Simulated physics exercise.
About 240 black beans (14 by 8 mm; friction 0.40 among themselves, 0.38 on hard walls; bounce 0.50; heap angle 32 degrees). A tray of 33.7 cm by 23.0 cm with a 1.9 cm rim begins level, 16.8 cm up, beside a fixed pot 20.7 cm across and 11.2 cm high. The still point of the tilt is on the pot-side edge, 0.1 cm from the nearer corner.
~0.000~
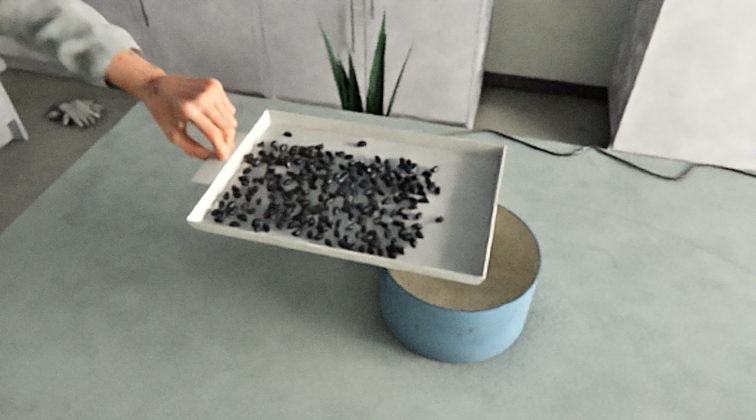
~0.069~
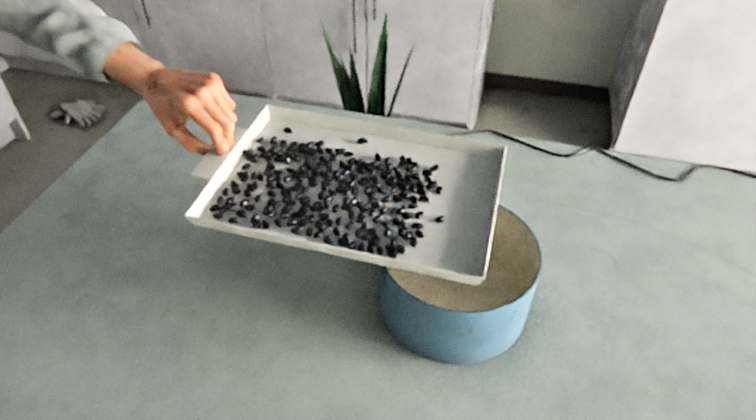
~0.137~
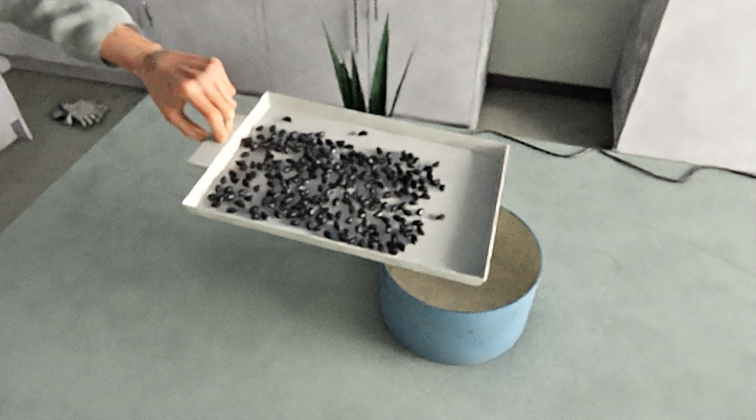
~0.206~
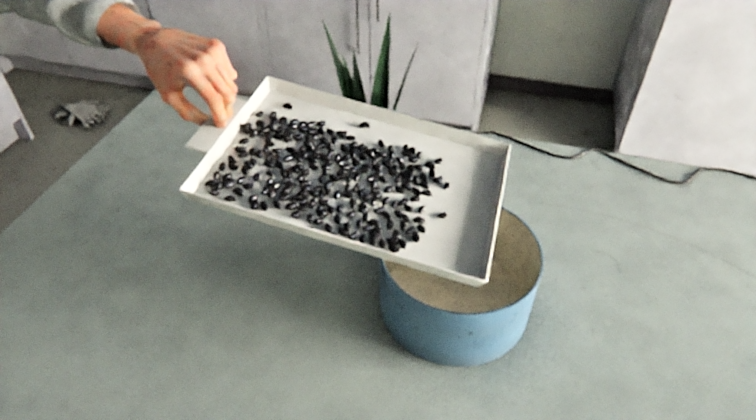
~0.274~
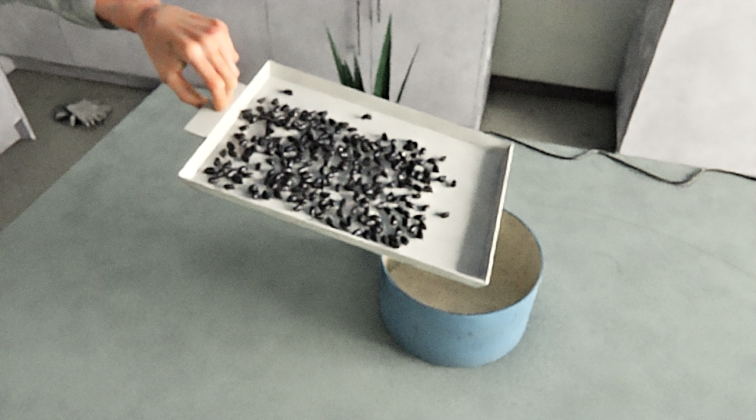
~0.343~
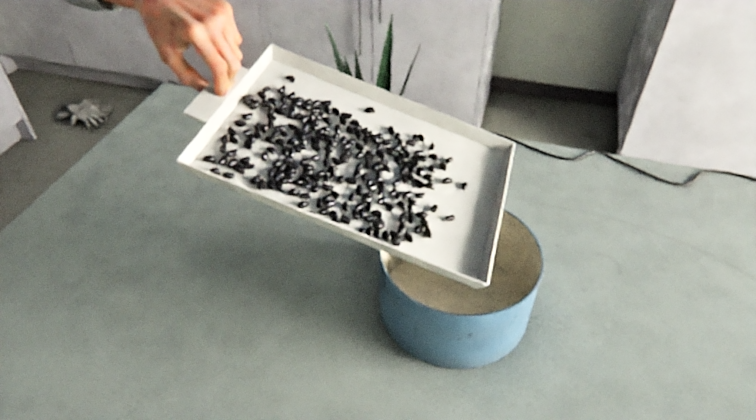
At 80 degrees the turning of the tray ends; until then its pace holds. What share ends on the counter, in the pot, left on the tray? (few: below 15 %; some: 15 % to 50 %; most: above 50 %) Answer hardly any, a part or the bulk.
On the counter: The bulk; in the pot: A part; left on the tray: Hardly any.
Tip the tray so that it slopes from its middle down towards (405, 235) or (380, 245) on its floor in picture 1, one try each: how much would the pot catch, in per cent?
About 0 and 0 per cent.
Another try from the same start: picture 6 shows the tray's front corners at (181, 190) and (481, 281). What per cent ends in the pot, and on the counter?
Pot 0, counter 100.
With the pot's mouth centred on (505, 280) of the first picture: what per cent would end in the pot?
Some 90 per cent.
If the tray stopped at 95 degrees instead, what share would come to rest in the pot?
Then about 35 per cent.
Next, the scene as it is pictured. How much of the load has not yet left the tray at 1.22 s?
Roughly 50 per cent.
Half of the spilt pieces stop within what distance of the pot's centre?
Roughly 20 cm.
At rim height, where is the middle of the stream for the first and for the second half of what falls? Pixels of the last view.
At about (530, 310), then at (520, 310).
After 0.87 s, tilt 47 degrees; the tray holds 100 %, the pot 0 %.
Then, at 1.22 s, tilt 67 degrees; the tray holds 50 %, the pot 15 %.
After 1.66 s, tilt 80 degrees; the tray holds 35 %, the pot 20 %.
In the end, at 3.3 s, counter 55 %, pot 40 %, tray 5 %.
